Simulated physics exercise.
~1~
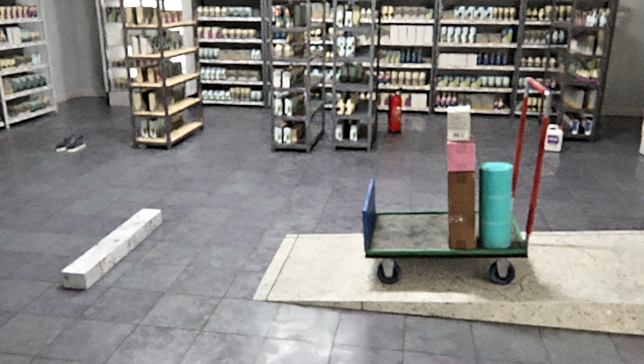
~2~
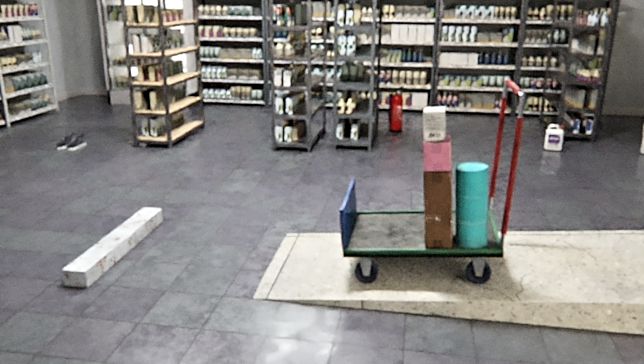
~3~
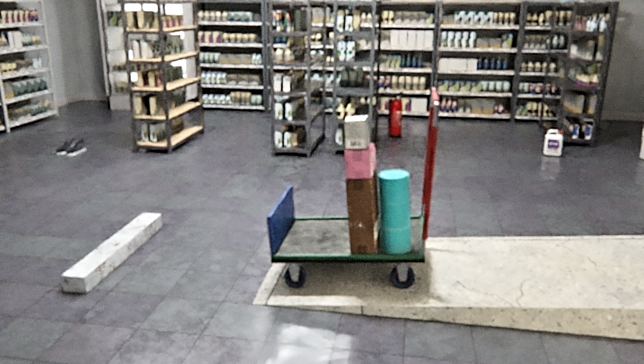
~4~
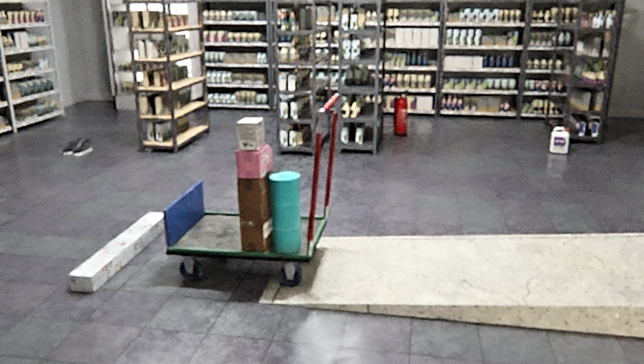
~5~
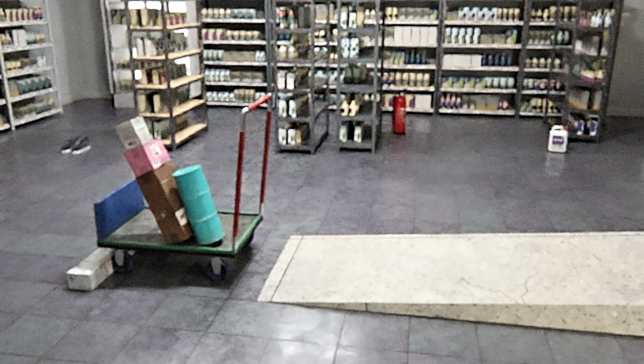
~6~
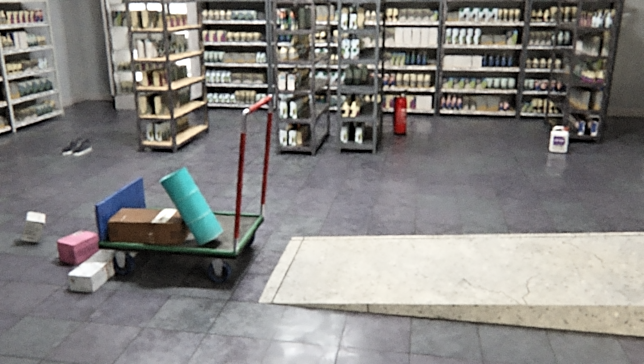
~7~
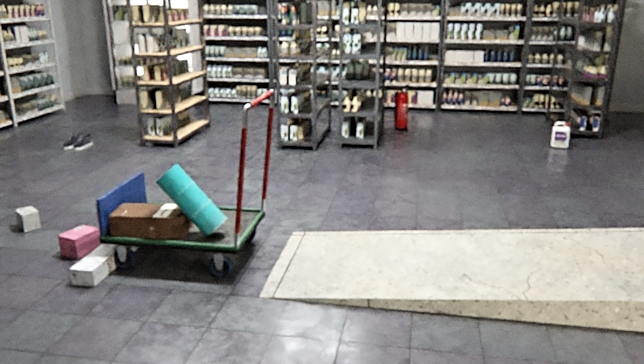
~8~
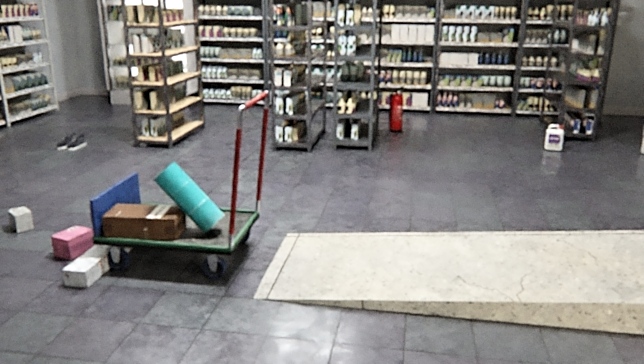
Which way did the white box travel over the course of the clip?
The white box travelled to the left, first riding on the trolley and then falling off past the kerb onto the floor.
